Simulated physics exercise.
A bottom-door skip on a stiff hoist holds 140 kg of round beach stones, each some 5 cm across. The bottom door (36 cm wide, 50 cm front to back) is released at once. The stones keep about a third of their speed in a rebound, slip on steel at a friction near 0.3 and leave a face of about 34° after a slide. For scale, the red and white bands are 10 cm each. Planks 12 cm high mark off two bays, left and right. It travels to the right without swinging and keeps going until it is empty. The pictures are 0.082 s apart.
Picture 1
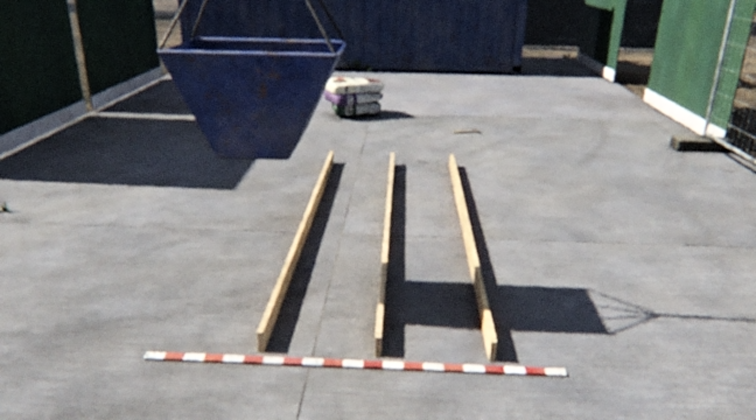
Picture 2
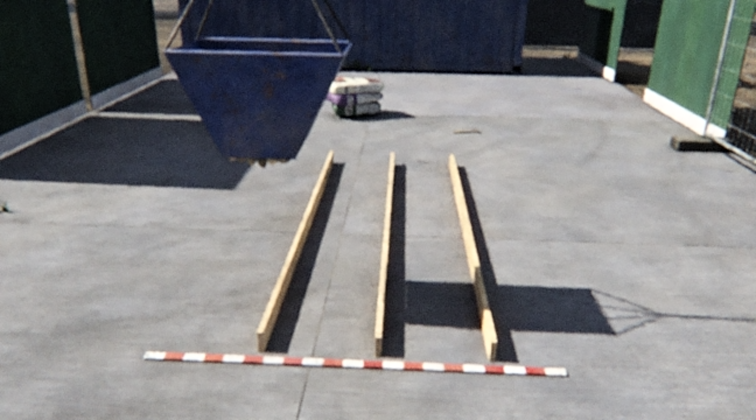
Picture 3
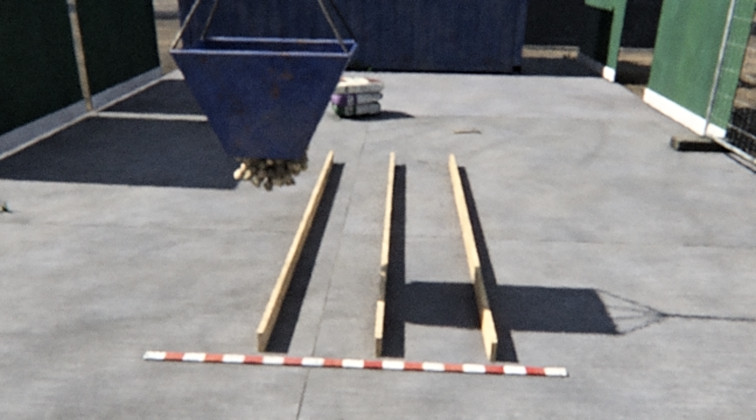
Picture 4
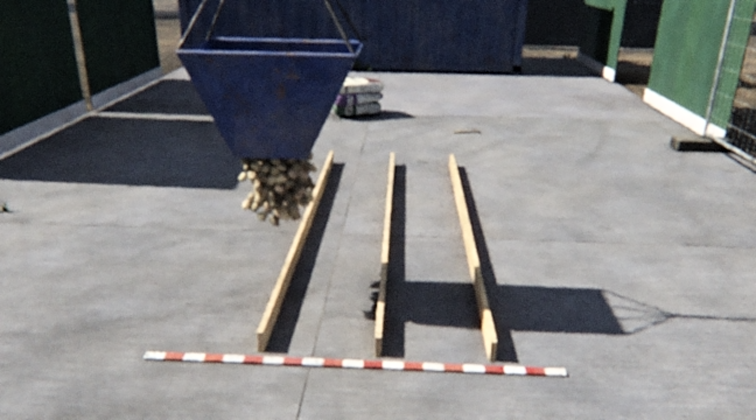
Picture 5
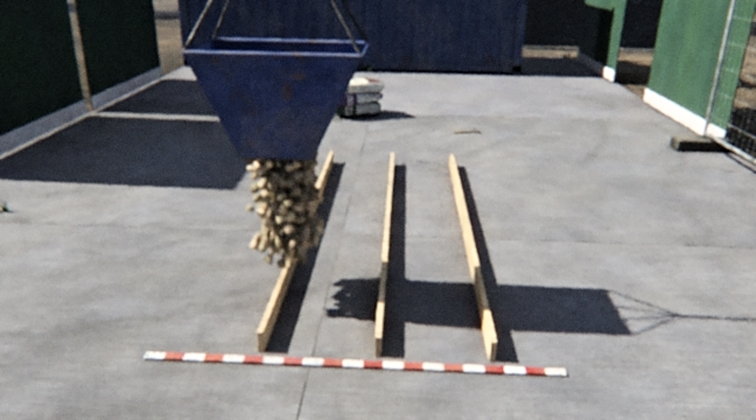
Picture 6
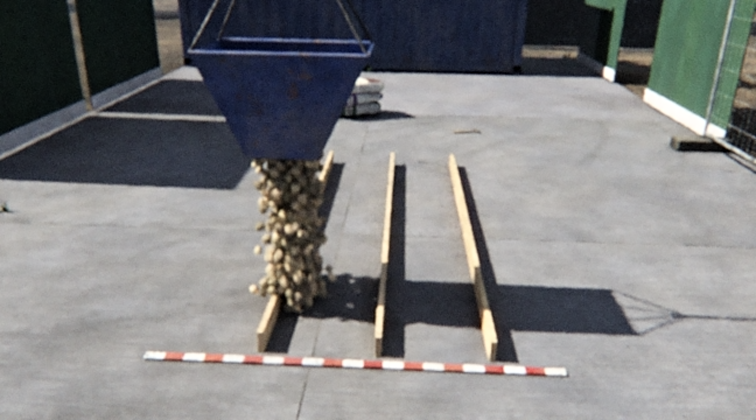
A blue hopper drifting slightly right over a concrete yard, releasing a lengthening stream of pale stones above three wooden boards.
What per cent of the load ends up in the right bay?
Close to 2 in a hundred.
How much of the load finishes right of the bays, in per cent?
Some 0 per cent of the load.
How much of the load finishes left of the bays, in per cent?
Near 15 in a hundred.
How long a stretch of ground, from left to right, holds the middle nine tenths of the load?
Roughly 80 cm.
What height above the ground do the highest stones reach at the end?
Some 18 cm high.
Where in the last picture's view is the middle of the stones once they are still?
Their middle is at about (328, 291).
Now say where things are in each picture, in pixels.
The outlet is at (253, 149); nothing has dropped yet, in the first frame.
The outlet is at (258, 149); 6 % is out, in the second frame.
The outlet is at (264, 149); 21 % is out, the lowest stones still above the boards at (278, 179), 76 cm up, in the third frame.
The outlet is at (270, 149); 37 % is out, the lowest stones still above the boards at (287, 212), 56 cm up, in the fourth frame.
The outlet is at (276, 149); 57 % is out, the lowest stones still above the boards at (293, 254), 30 cm up, in the fifth frame.
The outlet is at (282, 149); 77 % is out, the lowest stones still above the boards at (292, 276), 15 cm up, in the sixth frame.
Then, 0.3 s after the last picture, 0 % in the bottom-door skip, 12 % falling or lying left of the bays, 88 % falling or lying in the left bay; the stones farthest right are at (377, 298).
Then, 0.7 s after the last picture, 0 % in the bottom-door skip, 13 % falling or lying left of the bays, 85 % falling or lying in the left bay, 2 % falling or lying in the right bay; the stones farthest right are at (430, 303).
Then, 1.3 s after the last picture, 0 % in the bottom-door skip, 13 % falling or lying left of the bays, 85 % falling or lying in the left bay, 2 % falling or lying in the right bay; the stones farthest right are at (447, 304).
Then, 2.2 s after the last picture, 0 % in the bottom-door skip, 13 % falling or lying left of the bays, 85 % falling or lying in the left bay, 2 % falling or lying in the right bay; the stones farthest right are at (447, 304).
Then, 4.1 s after the last picture, 0 % in the bottom-door skip, 13 % left of the bays, 85 % in the left bay, 2 % in the right bay; the stones farthest right are at (447, 304).
